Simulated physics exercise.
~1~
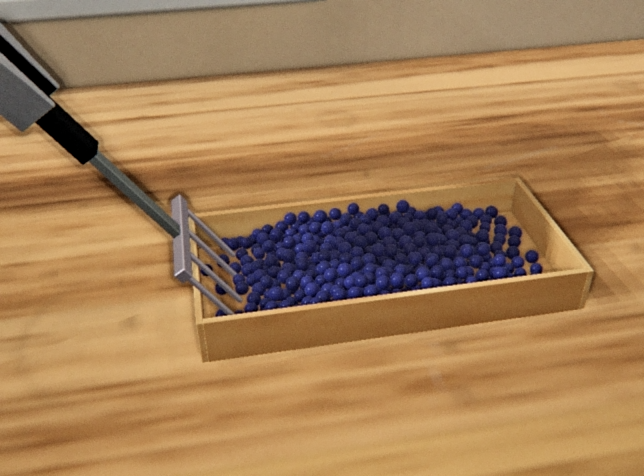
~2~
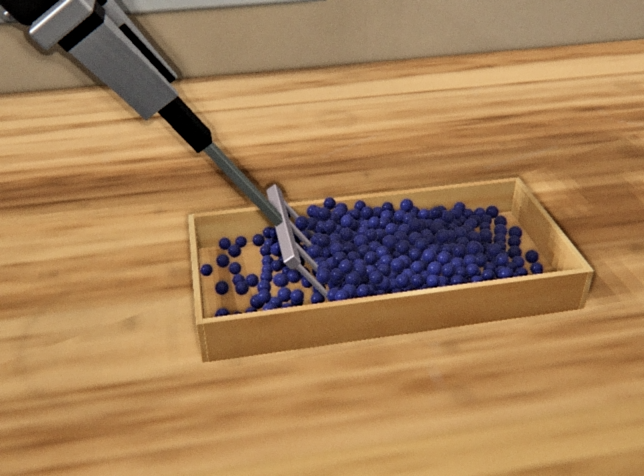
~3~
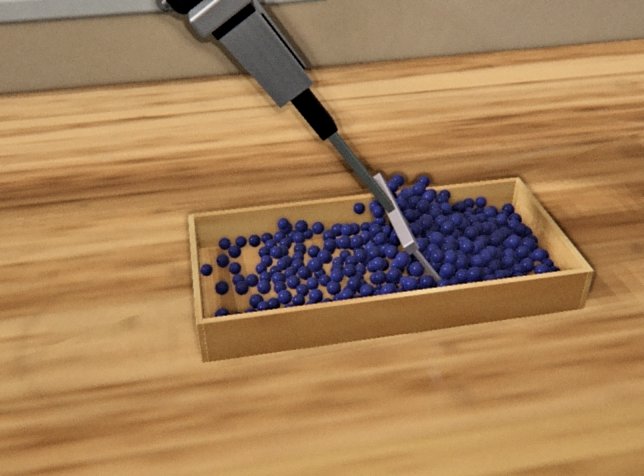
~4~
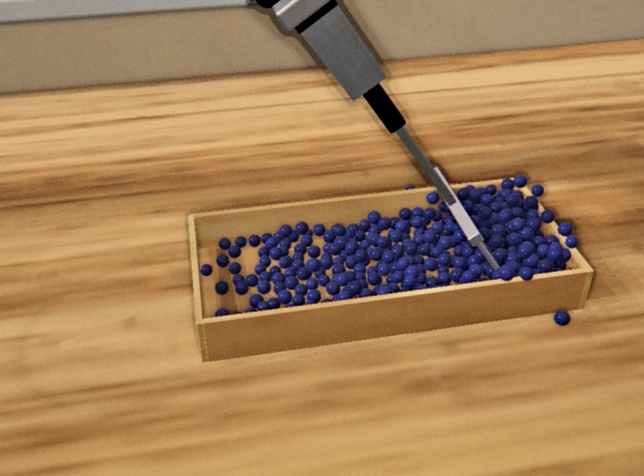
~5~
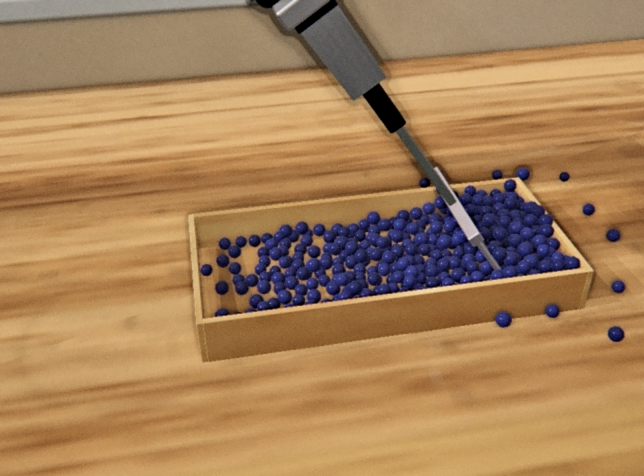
A robot arm dragged a small pronged comb rightward through a wooden tray of dark blue beads, heaping them toward the right end until a handful spilled over the edges onto the table, then it stopped with most still inside.
